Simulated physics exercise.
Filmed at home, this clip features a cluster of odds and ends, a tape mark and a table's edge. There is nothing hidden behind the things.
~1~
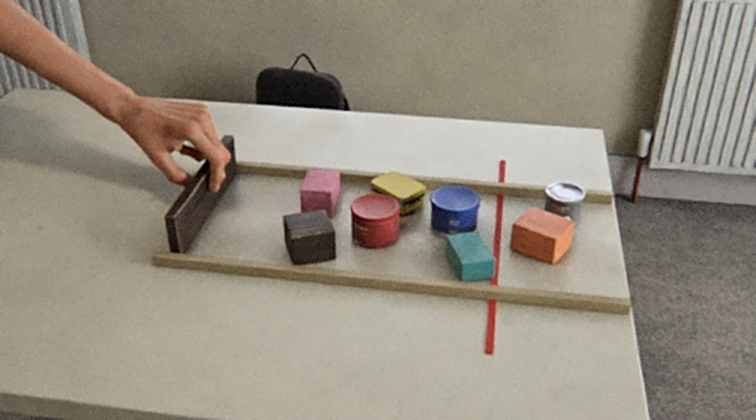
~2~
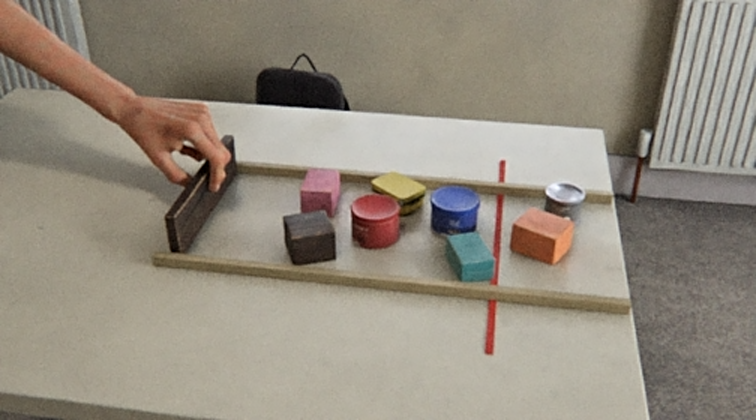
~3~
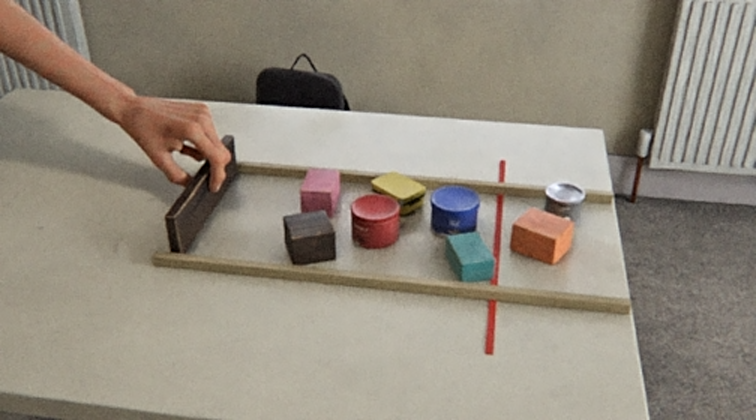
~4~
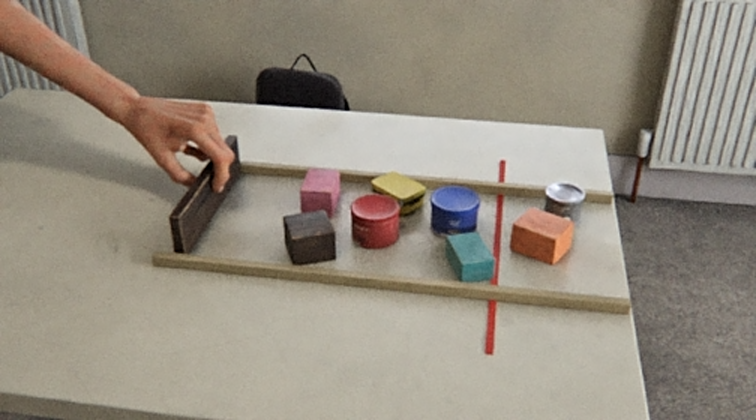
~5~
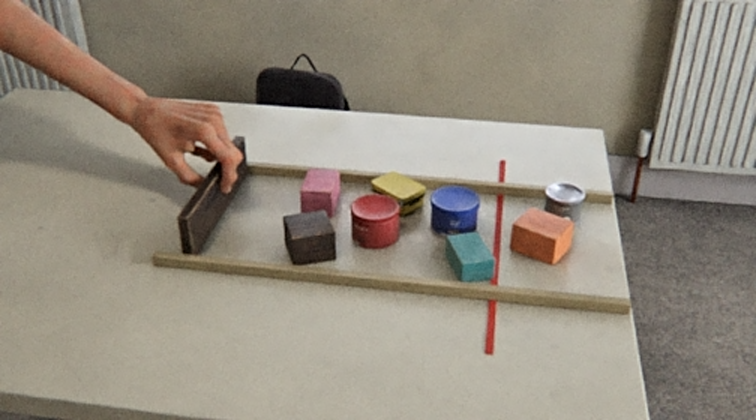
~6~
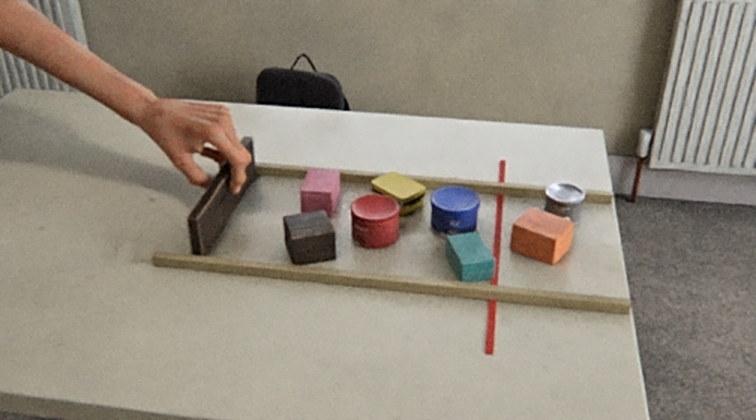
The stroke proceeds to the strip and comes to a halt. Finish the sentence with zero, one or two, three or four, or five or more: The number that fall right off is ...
The number that fall right off is zero.
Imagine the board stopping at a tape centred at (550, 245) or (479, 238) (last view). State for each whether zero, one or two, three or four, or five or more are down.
1 or 2, then none at all.
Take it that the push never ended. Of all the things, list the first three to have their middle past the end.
Orange block, grey tin, blue pot.
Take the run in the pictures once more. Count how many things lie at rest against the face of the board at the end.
That comes to 3.
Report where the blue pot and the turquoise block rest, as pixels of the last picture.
The blue pot finishes at (563, 224); the turquoise block finishes at (559, 269).
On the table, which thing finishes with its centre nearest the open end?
The one is the orange block.
Soon after, none off yet; grey tin at rest near (564, 205); orange block at rest near (542, 235); turquoise block at rest near (470, 257).
In the end, the number that fall off is zero.
